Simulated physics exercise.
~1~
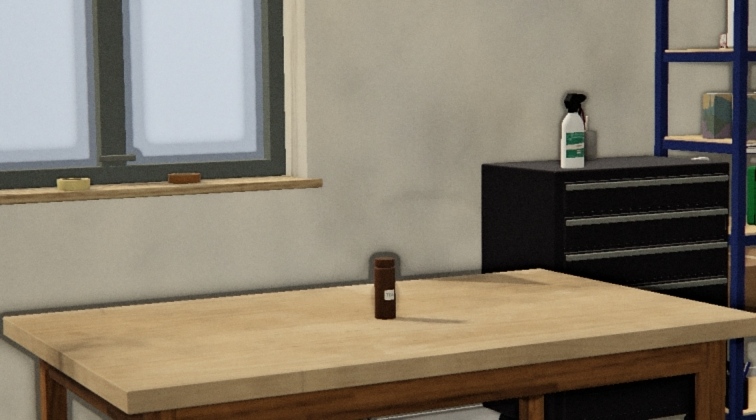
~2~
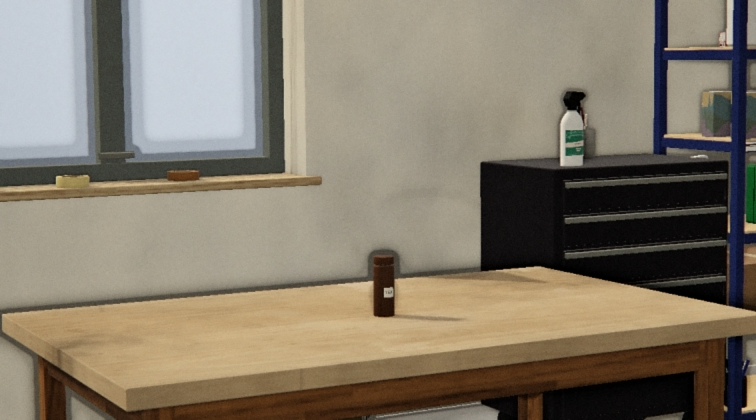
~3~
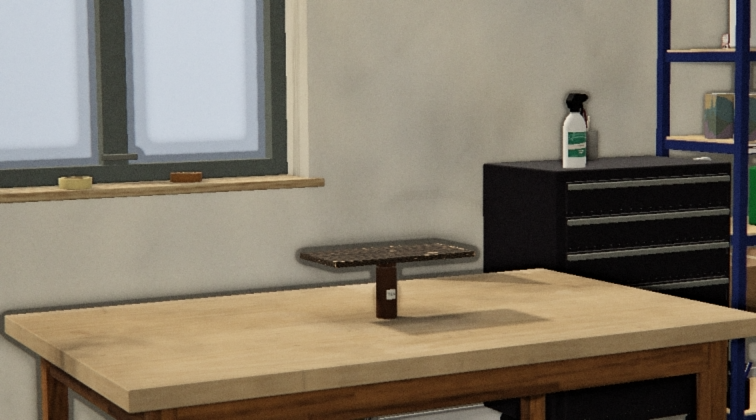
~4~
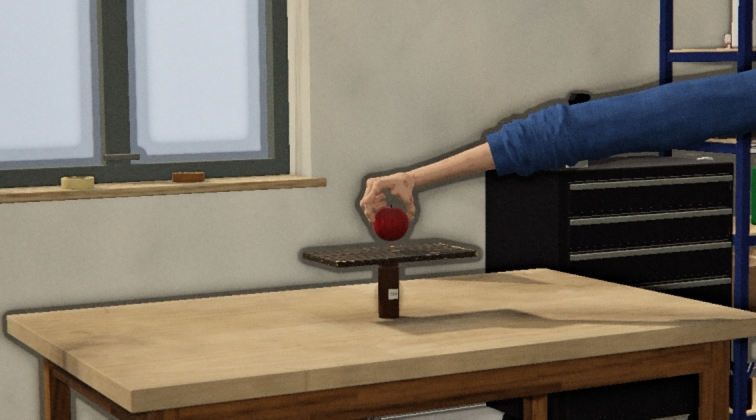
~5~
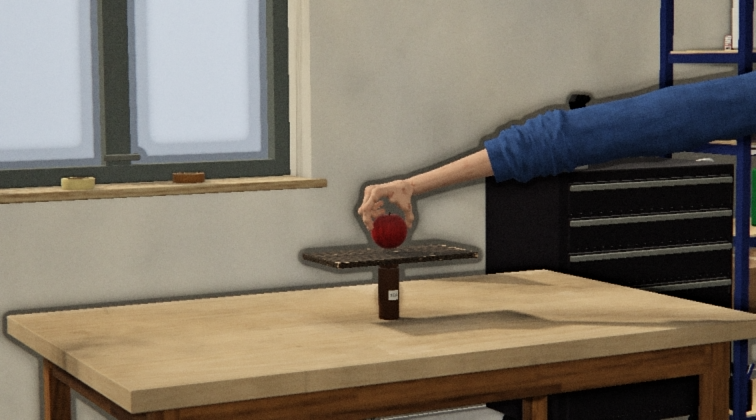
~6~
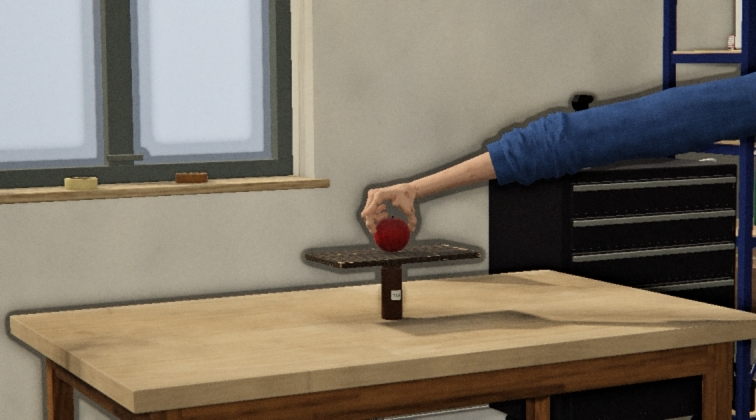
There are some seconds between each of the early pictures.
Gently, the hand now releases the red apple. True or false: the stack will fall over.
False.
Then, 0.30 s on from there, no change.
Then, 0.70 s on from there, red apple resting near (392, 235).
In the end, all 3 unmoved. At the end, from the last picture's camera, red apple near (392, 235). The stack keeps its balance.
